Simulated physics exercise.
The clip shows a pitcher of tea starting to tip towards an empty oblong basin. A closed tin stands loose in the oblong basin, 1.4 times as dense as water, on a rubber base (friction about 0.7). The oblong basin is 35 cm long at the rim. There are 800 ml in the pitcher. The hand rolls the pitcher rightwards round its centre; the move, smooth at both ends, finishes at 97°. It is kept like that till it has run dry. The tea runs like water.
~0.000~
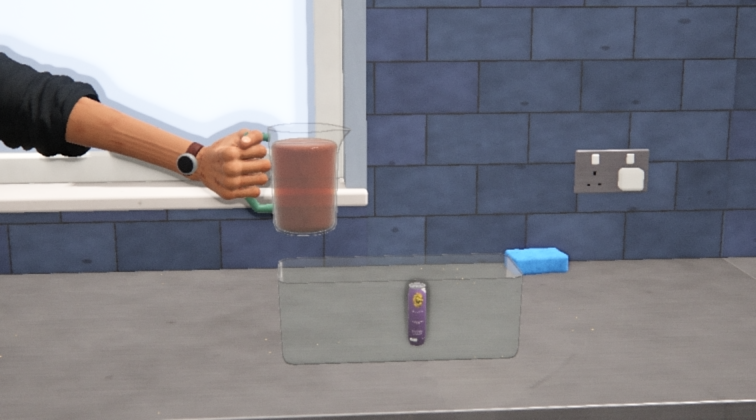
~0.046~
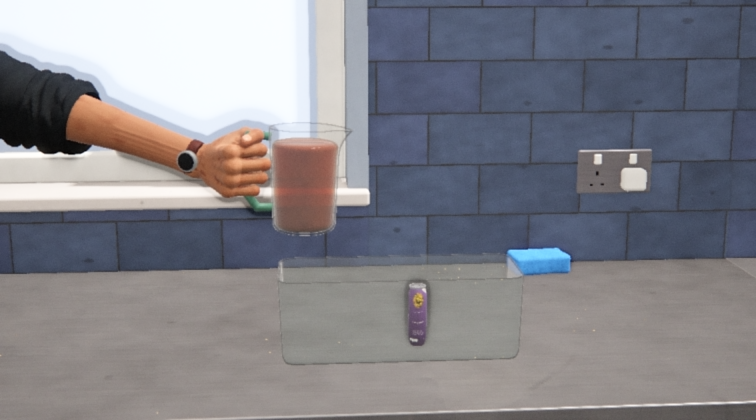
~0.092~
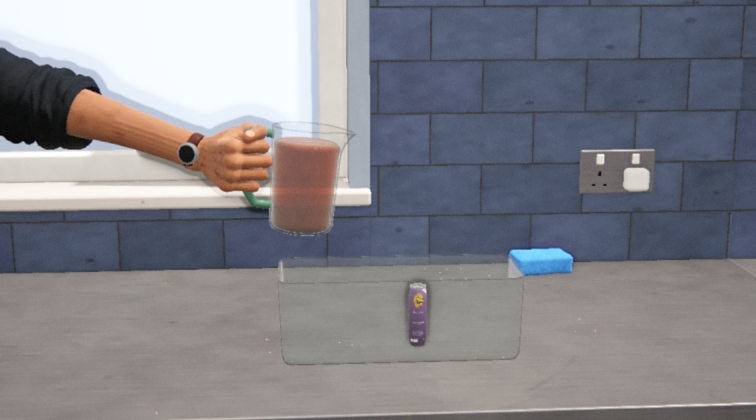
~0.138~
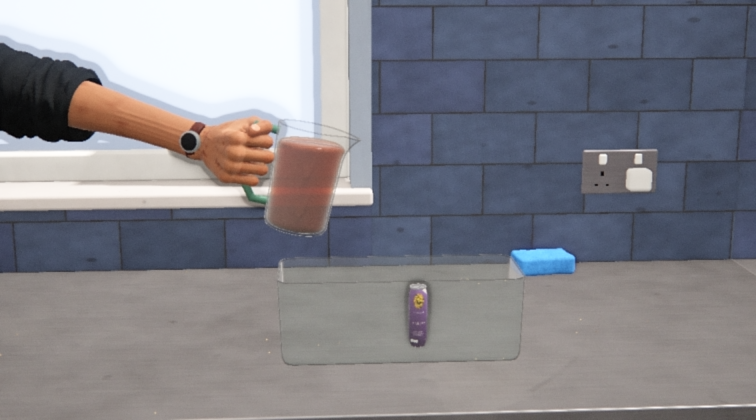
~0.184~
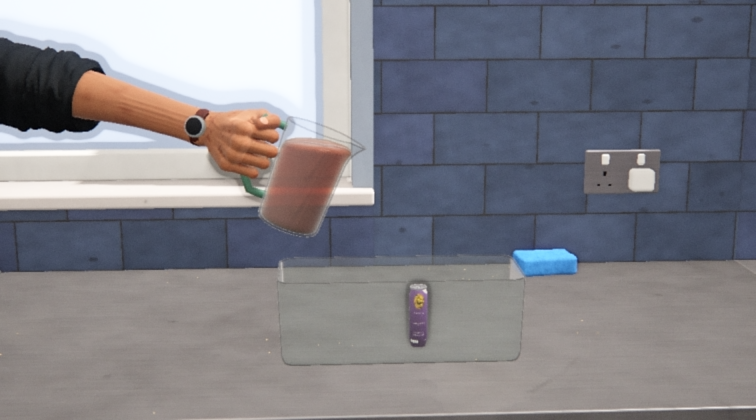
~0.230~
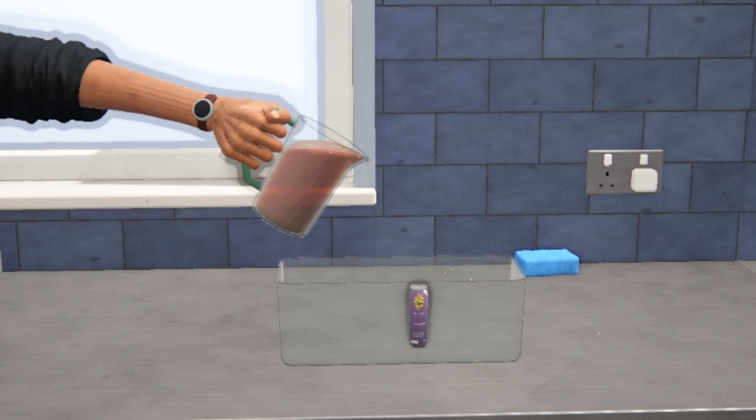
On a grey counter before a blue tiled wall, a hand holds a pitcher of reddish-brown liquid upright above a clear oblong basin with a small purple tin standing in it. The hand slowly begins rolling the pitcher rightwards, then tilts it further until it leans clearly over the basin.
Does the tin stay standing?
The tin falls.
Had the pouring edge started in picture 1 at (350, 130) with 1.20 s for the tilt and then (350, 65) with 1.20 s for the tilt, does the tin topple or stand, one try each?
First it topples; then it remains upright.
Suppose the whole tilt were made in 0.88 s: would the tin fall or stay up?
The tin topples.
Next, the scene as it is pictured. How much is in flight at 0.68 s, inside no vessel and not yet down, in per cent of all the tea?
Some 18 per cent.
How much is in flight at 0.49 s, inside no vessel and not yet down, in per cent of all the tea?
Some 20 per cent.
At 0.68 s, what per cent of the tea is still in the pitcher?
About 32 per cent.
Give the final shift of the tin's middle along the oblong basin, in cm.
About 9.5 cm.
Then, 0.49 s in, the tilt is 89° and 70 per cent is still to pour; the tin stands where it began.
Then, 0.68 s in, the tilt is 97° and 33 per cent is still to pour; the tin leans 4°.
Then, 0.88 s in, the tilt is 97° and 11 per cent is still to pour; the tin lies on its side.
Then, 1.10 s in, the tilt is 97° and 3 per cent is still to pour; the tin lies on its side.
Finally, the tin lies on its side.
